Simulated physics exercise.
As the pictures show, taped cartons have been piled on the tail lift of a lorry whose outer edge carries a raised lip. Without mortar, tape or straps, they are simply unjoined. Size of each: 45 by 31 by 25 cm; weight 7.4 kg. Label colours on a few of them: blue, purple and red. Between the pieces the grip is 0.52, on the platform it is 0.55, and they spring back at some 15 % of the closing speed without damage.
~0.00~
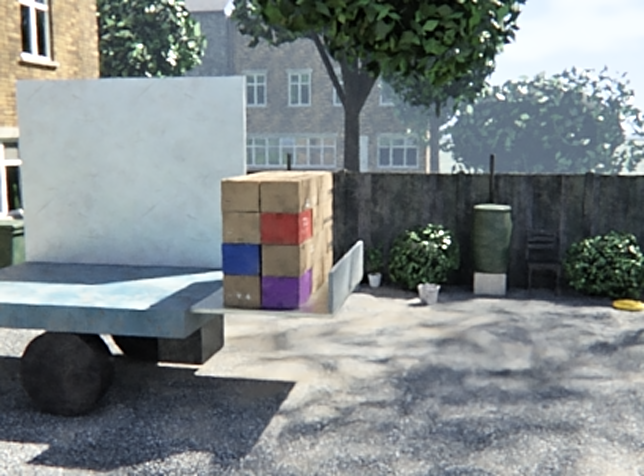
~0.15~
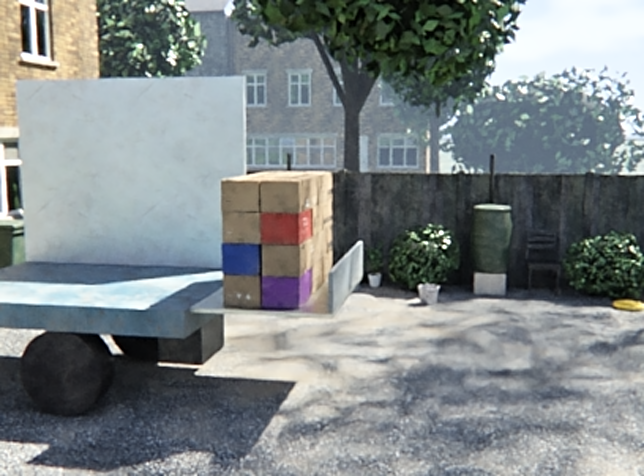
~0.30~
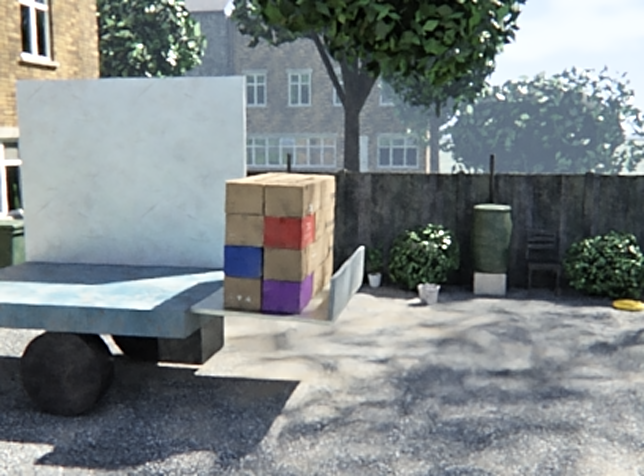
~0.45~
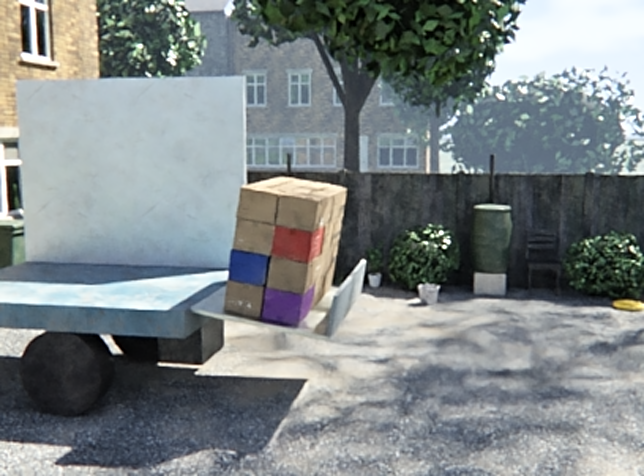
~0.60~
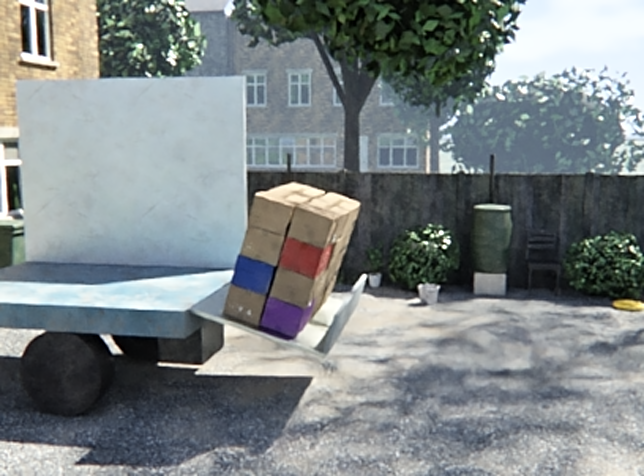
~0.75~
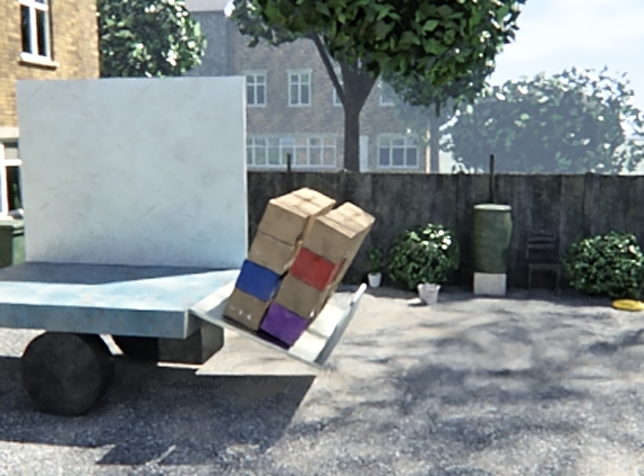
A stack of taped cartons leaned over to the right as the lorry's tail lift tilted down at its outer edge, then the boxes slid toward the raised lip and a gap opened between the columns.
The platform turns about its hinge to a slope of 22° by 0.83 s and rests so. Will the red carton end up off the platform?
Yes: Off the platform.
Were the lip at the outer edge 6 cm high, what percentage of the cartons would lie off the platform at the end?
Share at the end: 80 percent.
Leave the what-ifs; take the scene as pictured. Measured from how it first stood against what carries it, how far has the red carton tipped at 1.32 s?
My estimate is close to 80°.
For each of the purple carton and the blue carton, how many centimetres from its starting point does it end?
Approx. distance from start in cm - purple 30, blue 40.
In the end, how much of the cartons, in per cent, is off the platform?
40 %.
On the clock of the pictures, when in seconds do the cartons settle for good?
About 2.5 s.
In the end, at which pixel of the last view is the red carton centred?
Close to (399, 405).
By 0.96 s, slope 22°; none of the 28 cartons off the platform, 28 disturbed; red carton tilted 26°; purple carton tilted 26°.
By 1.32 s, slope 22°; 11 of the 28 cartons off the platform; red carton on its side; purple carton tilted 35°.
When it is over (2.6 s), slope 22°; 11 of the 28 cartons off the platform; red carton on its side; blue carton tilted 32°; purple carton tilted 32°. In pixels of the last frame, middles, red carton near (399, 405), blue carton near (282, 287).
